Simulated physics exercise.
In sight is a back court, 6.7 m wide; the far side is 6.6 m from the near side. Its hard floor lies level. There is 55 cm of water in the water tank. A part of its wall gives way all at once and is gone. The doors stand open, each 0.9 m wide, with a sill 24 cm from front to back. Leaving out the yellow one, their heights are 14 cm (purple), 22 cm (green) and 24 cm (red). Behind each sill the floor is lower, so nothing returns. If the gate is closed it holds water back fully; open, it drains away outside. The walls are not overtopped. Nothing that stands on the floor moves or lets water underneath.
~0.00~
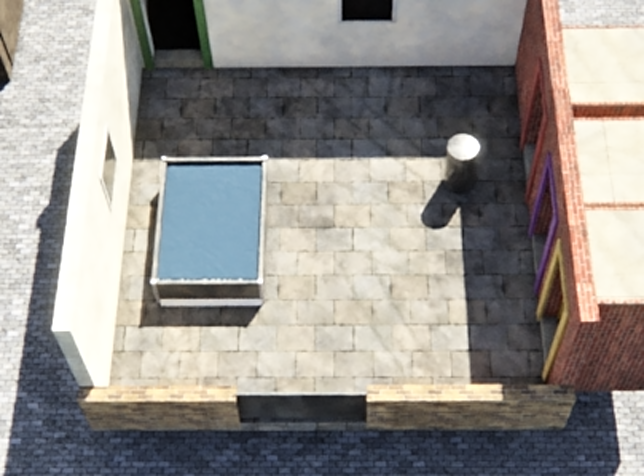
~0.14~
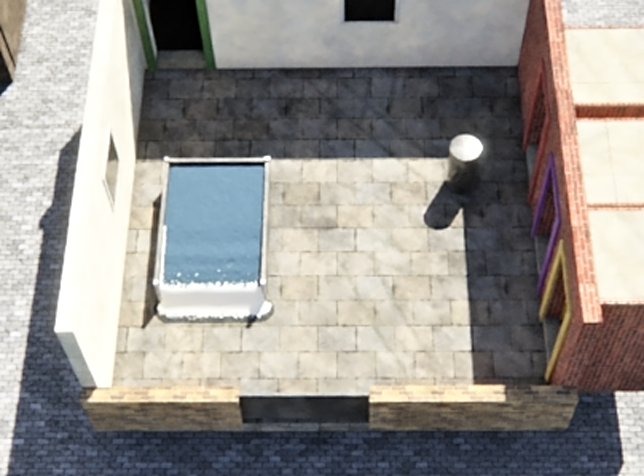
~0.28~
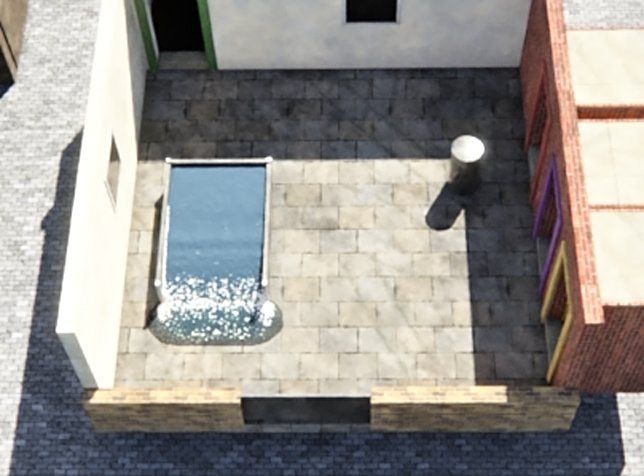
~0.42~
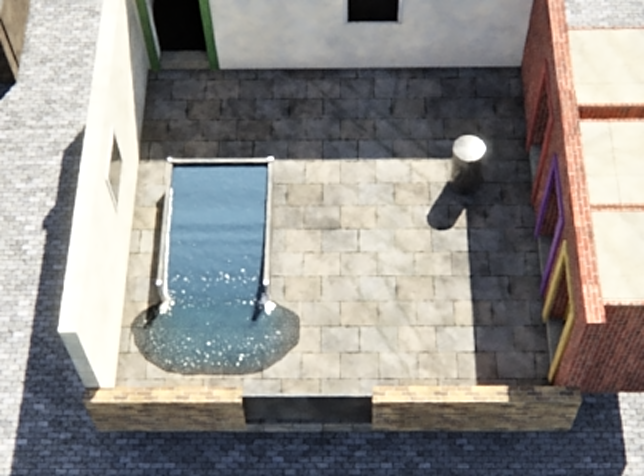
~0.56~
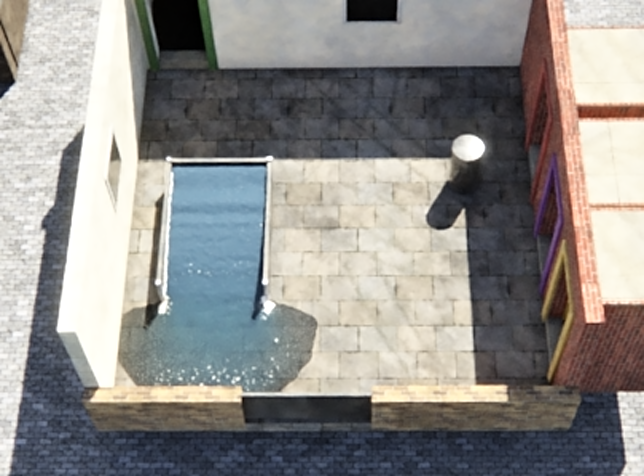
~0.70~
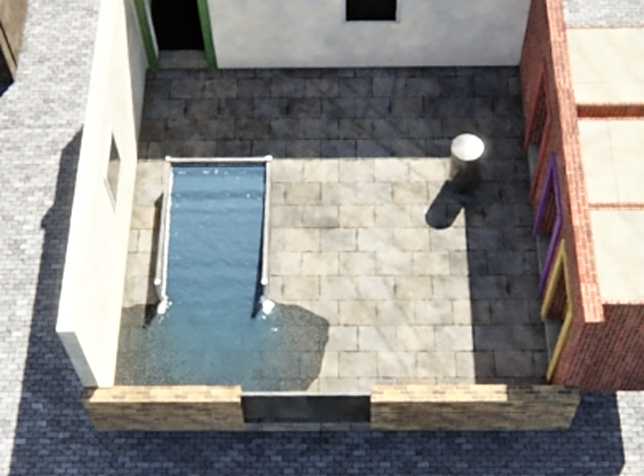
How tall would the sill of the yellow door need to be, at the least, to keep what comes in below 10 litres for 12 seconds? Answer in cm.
It would have to be roughly 14 cm high.
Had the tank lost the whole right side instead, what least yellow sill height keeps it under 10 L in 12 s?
Some 15 cm.
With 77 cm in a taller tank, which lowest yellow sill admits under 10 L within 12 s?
Some 21 cm.
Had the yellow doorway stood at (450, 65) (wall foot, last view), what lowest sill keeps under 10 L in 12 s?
About 7.0 cm.
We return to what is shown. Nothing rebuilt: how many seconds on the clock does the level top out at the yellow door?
Near 3.8 s.
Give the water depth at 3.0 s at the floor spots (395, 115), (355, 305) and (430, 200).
Roughly 0, 1 and 0 cm, in turn.
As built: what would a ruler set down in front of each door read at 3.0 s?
In cm: Purple 0, yellow 9, green 0, red 0.
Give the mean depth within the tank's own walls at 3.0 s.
About 15 cm.
After 1.4 s water covers 15 % of the floor, deepest (39 cm) near (111, 408); it has not reached the yellow door.
After 3.0 s water covers 30 % of the floor, deepest (30 cm) near (111, 408); 9 cm at the yellow door, 0 litres in over its 17 cm sill.
After 12.0 s water covers 100 % of the floor, deepest (10 cm) near (525, 144); 5 cm at the yellow door, 1 litre in over its 17 cm sill.
At the yellow door as built, the water arrived by 2.9 s and peaked near 18 cm at 3.8 s.
Run again over the same 12 s with other heights there, 16 litres in over 13 cm, 5 litres over 15 cm. The limit of 10 litres is kept from about 14 cm up.
